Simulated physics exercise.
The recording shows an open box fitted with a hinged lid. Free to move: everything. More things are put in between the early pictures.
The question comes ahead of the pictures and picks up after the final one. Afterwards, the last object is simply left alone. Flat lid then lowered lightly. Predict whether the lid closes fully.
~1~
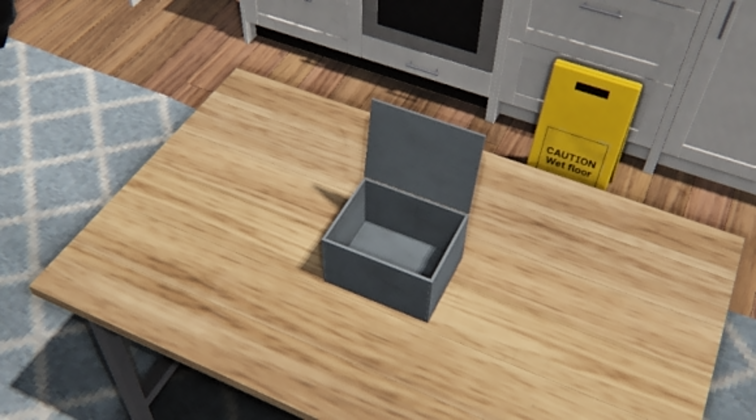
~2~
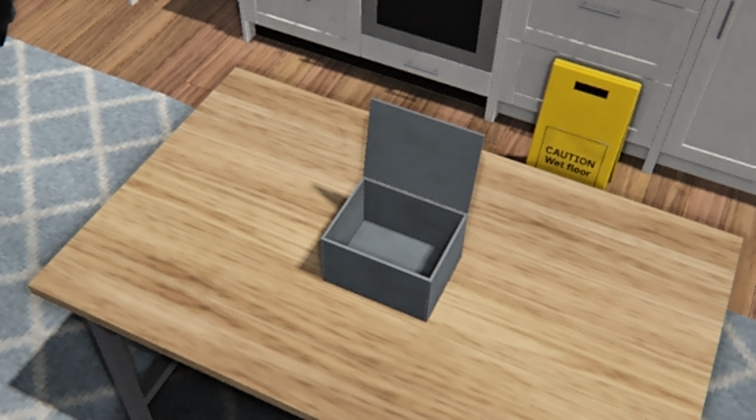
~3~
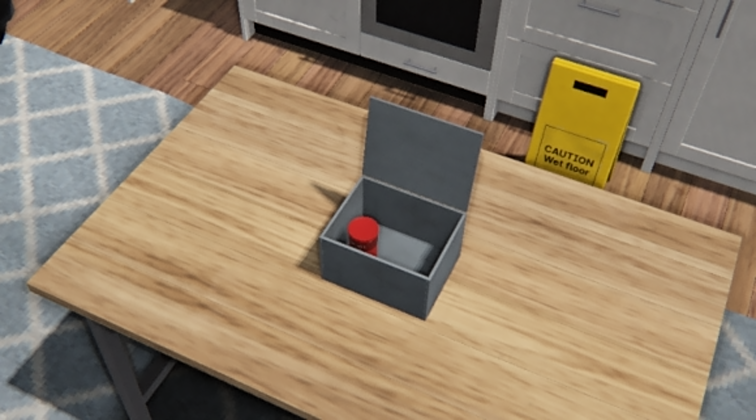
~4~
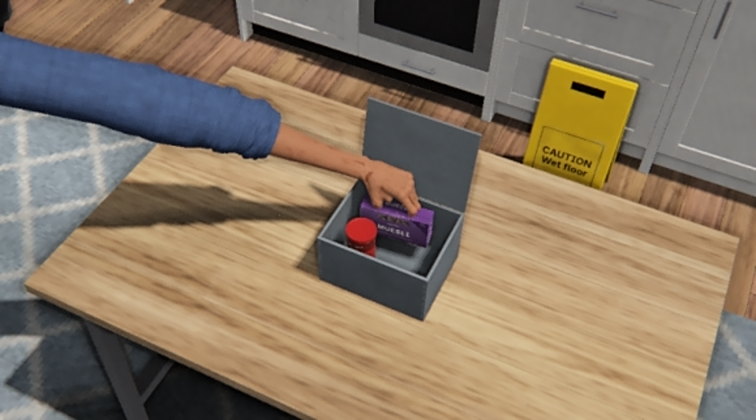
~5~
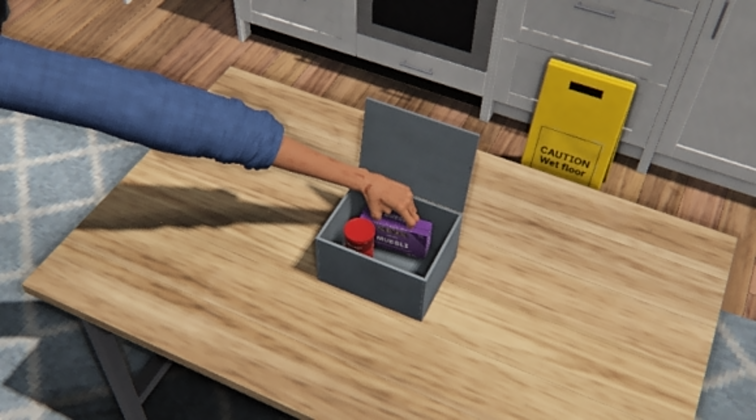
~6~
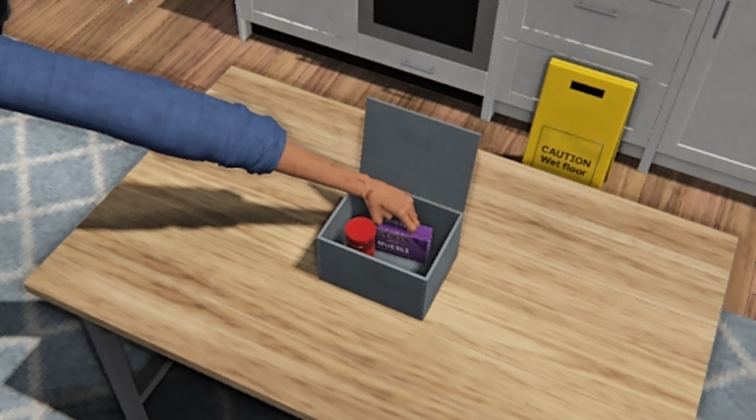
Settles down.
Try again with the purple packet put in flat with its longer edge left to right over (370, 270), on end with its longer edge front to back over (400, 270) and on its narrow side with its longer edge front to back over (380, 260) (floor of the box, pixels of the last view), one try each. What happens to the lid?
In order: Lid stays open, lid stays open, lid shuts.
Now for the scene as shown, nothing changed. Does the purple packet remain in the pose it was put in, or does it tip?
Well, the purple packet stays just as set.
Then, 1.40 s past the last view, lid 72° above the rim.
Then, 2.00 s past the last view, lid 29° above the rim.
Finally, lid shut; both still in place. Final places as the last picture's camera would see them, purple packet near (396, 237).
